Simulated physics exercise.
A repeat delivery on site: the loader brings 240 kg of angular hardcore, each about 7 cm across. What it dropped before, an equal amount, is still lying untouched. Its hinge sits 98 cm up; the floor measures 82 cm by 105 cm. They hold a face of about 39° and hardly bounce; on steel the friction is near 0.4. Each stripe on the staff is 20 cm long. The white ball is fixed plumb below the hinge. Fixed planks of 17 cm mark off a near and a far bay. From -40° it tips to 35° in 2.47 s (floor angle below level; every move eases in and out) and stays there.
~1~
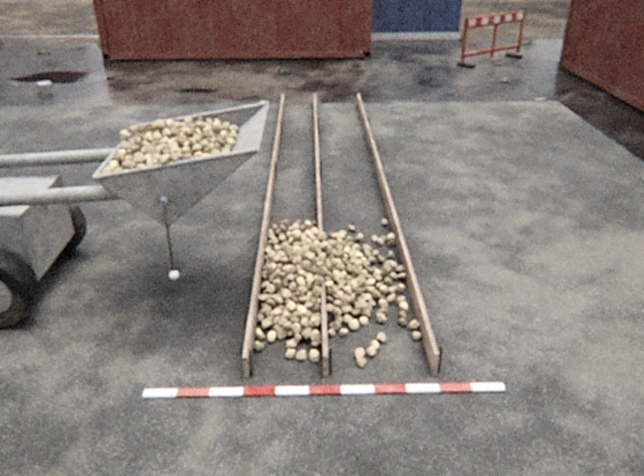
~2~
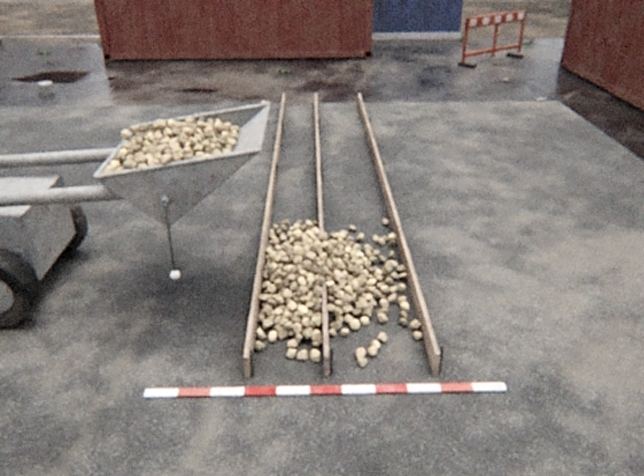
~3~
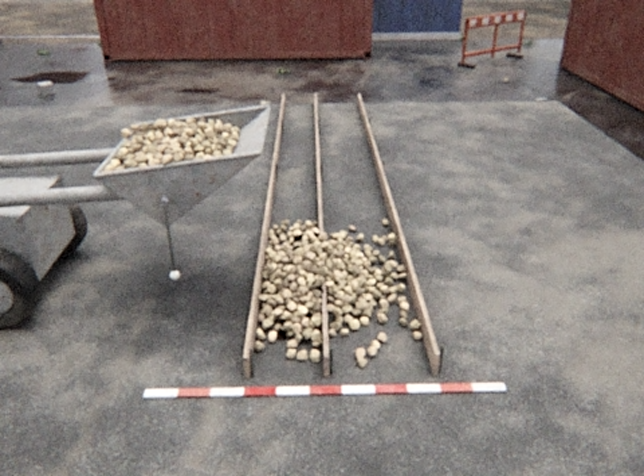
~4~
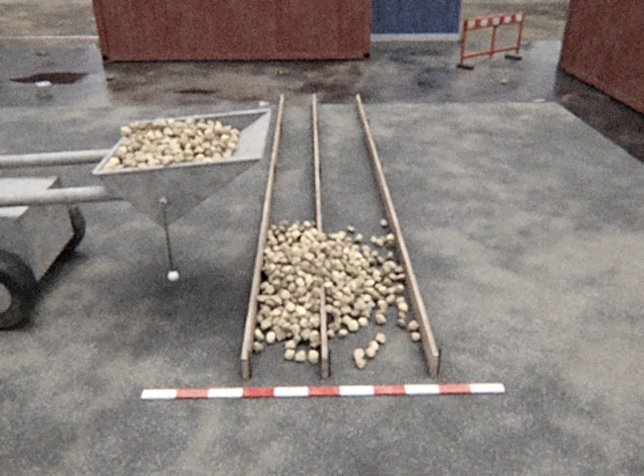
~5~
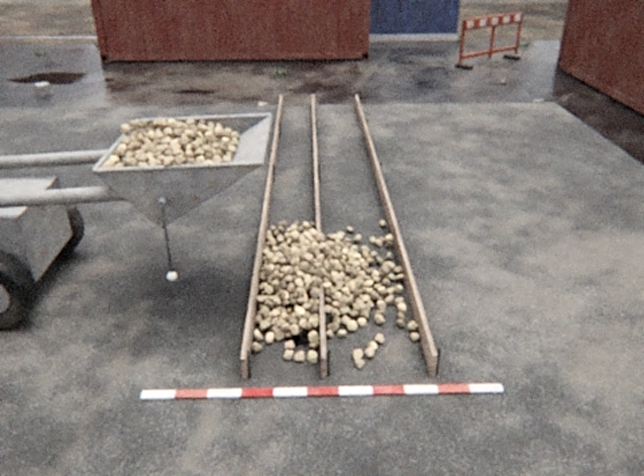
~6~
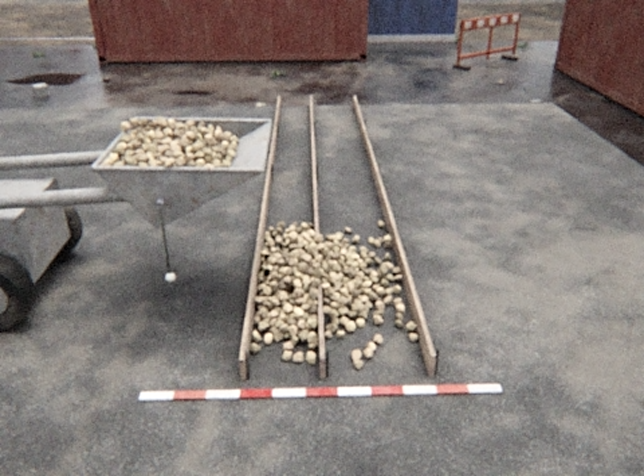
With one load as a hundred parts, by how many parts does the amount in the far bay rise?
About 9 per cent.
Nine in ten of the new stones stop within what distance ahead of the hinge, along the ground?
About 100 cm.
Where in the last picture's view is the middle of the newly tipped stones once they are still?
Their middle is at about (277, 268).
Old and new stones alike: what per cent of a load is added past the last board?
Near 0 parts in a hundred.
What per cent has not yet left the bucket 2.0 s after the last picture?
Roughly 35 per cent is still inside.
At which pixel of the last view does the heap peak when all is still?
Near (285, 243).
Then, 1.2 s after the last picture the floor is at 23°; in per cent of one load, 100 in the bucket, 67 in the near bay, 34 in the far bay; the foremost stones are at (395, 272).
Then, 2.0 s after the last picture the floor is at 35°; in per cent of one load, 37 in the bucket, 1 short of the bays, 128 in the near bay, 35 in the far bay; the foremost stones are at (395, 272).
Then, 2.3 s after the last picture the floor is at 35°; in per cent of one load, 9 in the bucket, 6 short of the bays, 145 in the near bay, 40 in the far bay; the foremost stones are at (395, 272).
Then, 4.8 s after the last picture the floor is at 35°; in per cent of one load, 0 in the bucket, 19 short of the bays, 138 in the near bay, 43 in the far bay; the foremost stones are at (395, 272). Net gain in the far bay, 9.
